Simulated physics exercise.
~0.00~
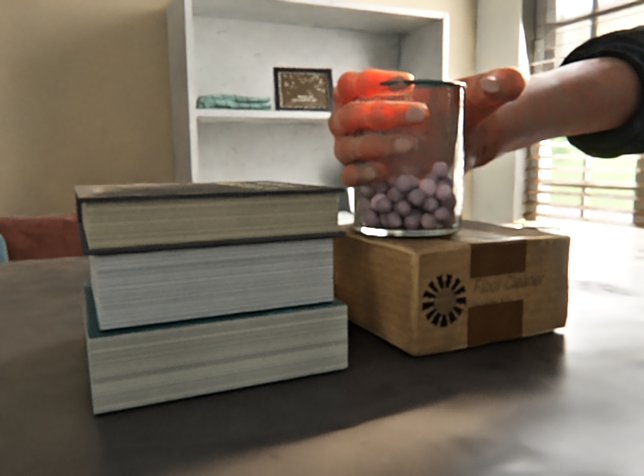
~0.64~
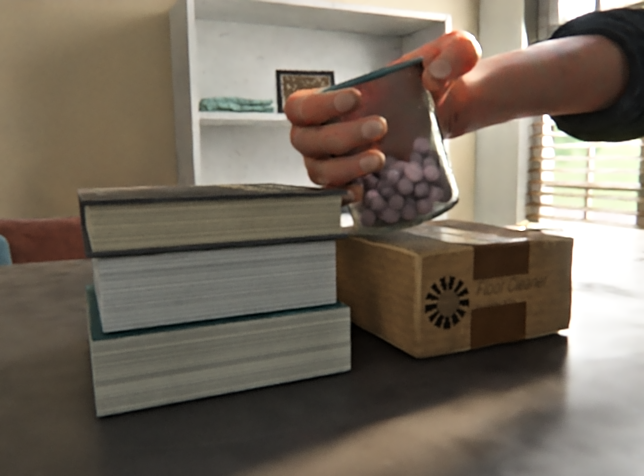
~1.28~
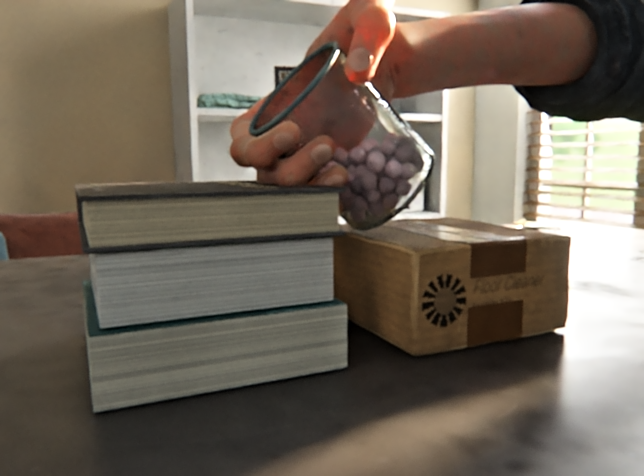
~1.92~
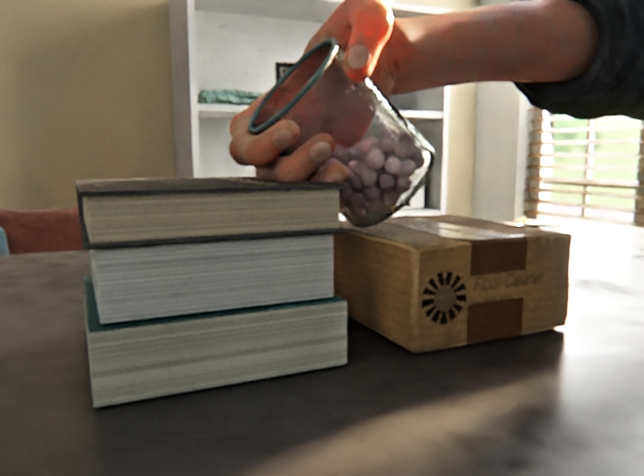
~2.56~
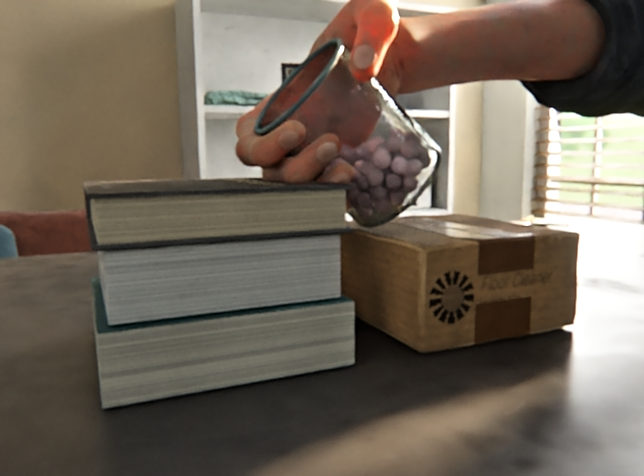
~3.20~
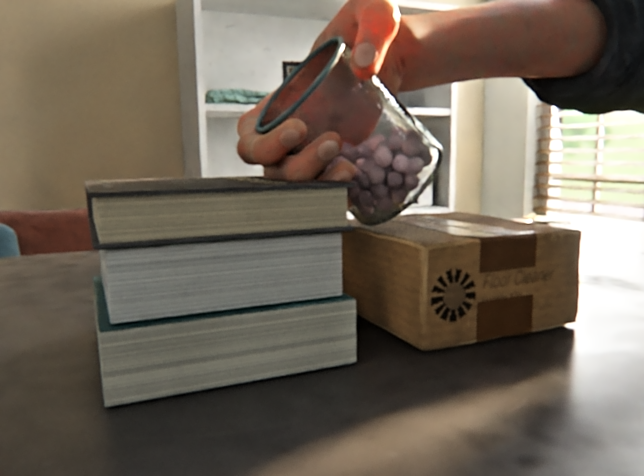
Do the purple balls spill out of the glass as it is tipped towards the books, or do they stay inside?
The purple balls stay inside the glass, gathered in its lower part while it leans over at the stack of books.
